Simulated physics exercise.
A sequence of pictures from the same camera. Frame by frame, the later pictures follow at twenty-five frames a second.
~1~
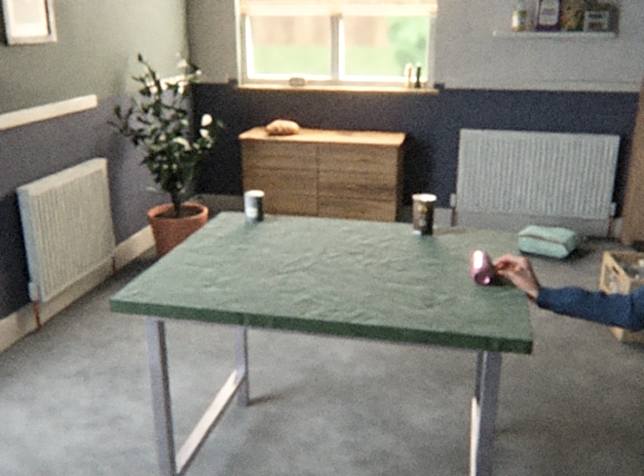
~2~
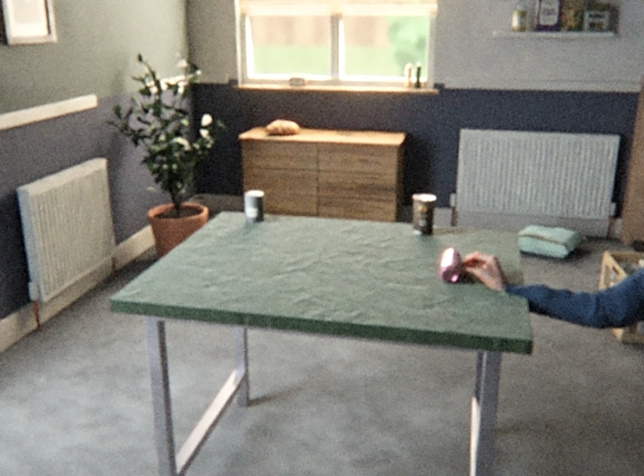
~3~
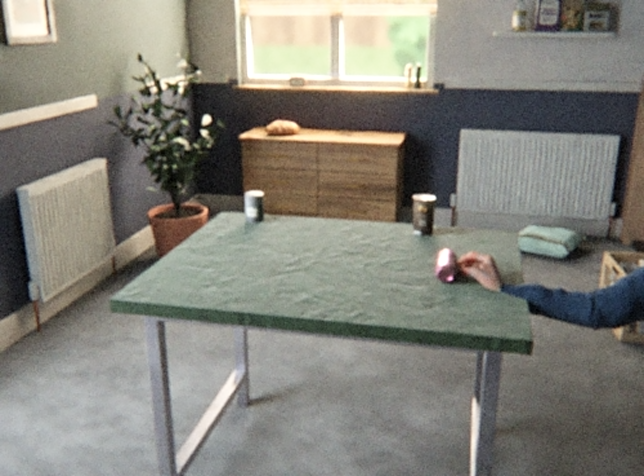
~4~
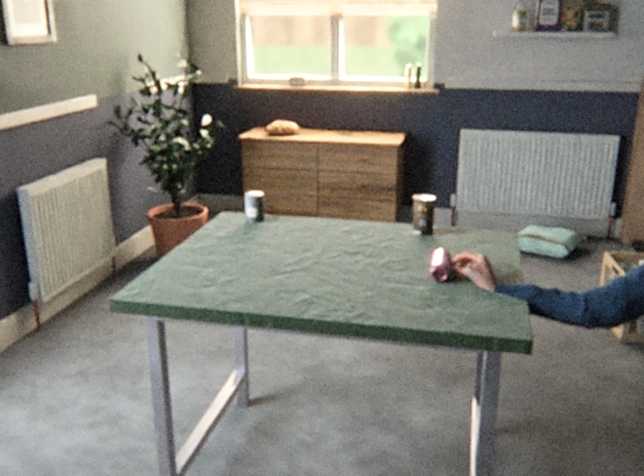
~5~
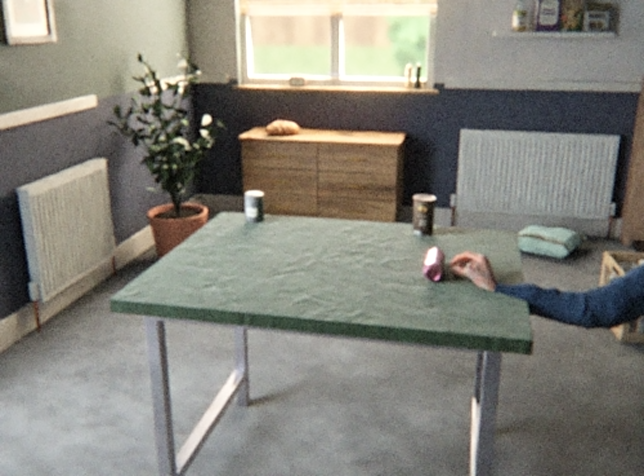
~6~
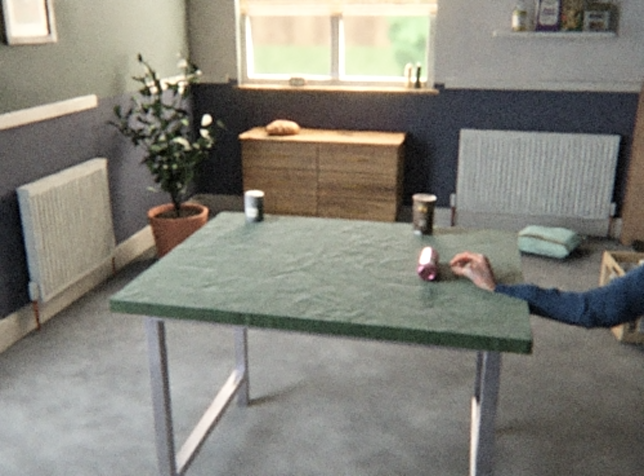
Hand pushing a pink can a short way left across a green table, the can then moving slightly clear of the fingers.
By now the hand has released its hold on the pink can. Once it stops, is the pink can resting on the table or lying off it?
Ha, it sits on the tabletop once it's done.
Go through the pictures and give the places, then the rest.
In the first picture, under the hand; pink can (482, 268).
In the second picture, under the hand; pink can (451, 266).
In the third picture, under the hand; pink can (447, 265).
In the fourth picture, pink can (441, 265).
In the fifth picture, pink can (434, 264) displaced a little.
In the sixth picture, pink can (429, 264) displaced about its own width.
Then, 0.10 s past the last view, pink can displaced about its own width near (415, 263).
Then, 0.20 s past the last view, pink can displaced well along near (405, 262).
Then, 0.30 s past the last view, pink can displaced well along near (397, 262).
Then, 0.50 s past the last view, pink can displaced well along near (388, 261).
Finally, moved from the start, pink can. Final places as the last picture's camera would see them, pink can near (387, 261).
